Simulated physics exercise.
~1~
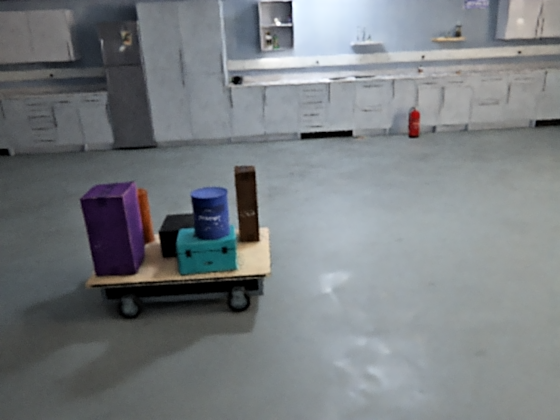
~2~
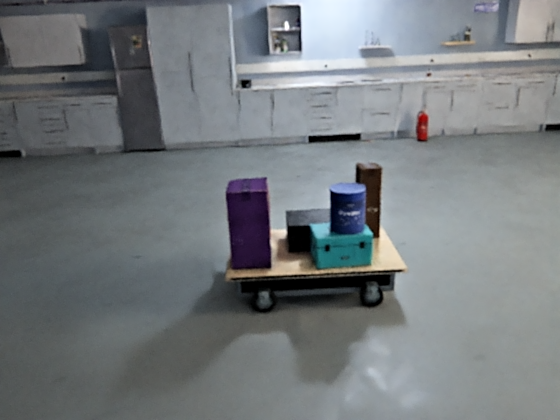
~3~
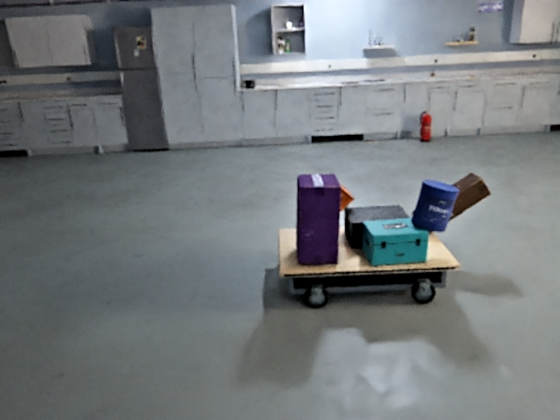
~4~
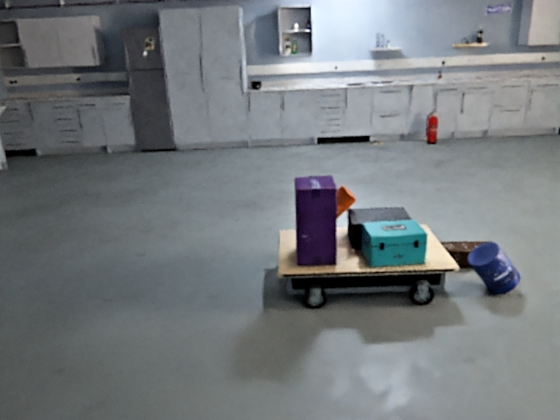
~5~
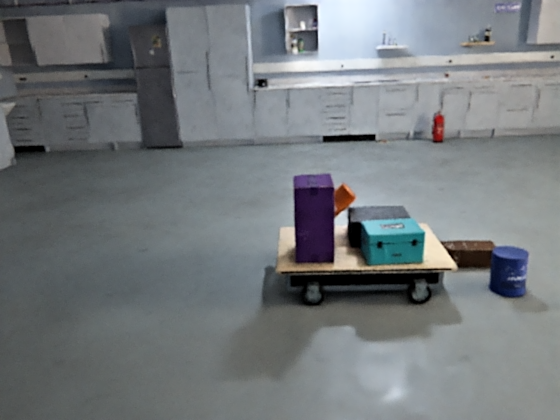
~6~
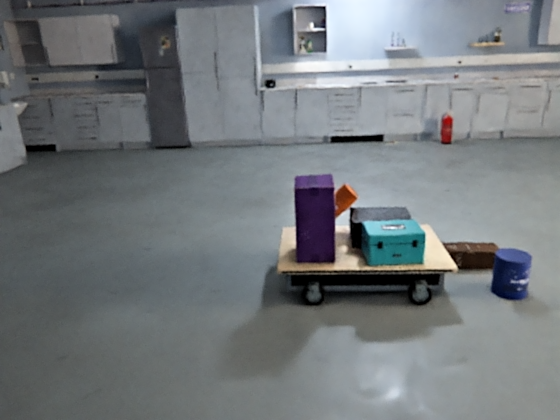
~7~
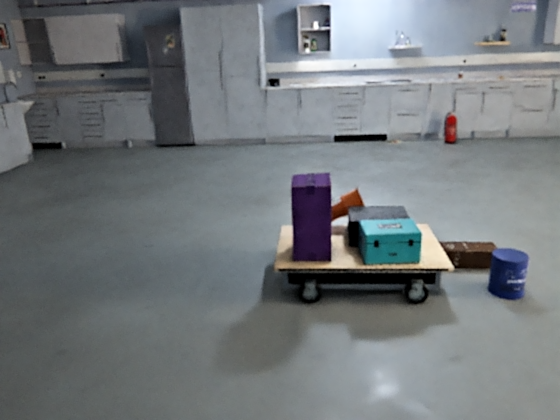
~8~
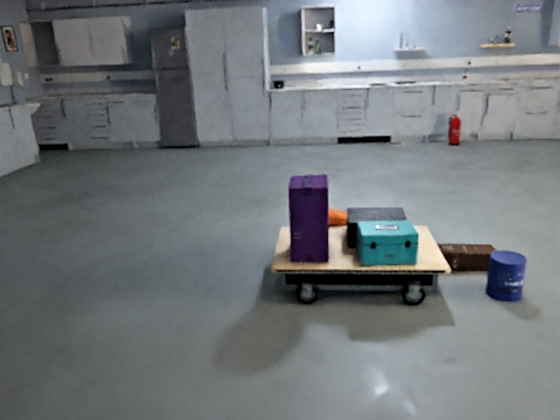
Loaded cart rolling right and stopping, brown box and blue pail toppling off its front to the floor, orange canister tipping over.
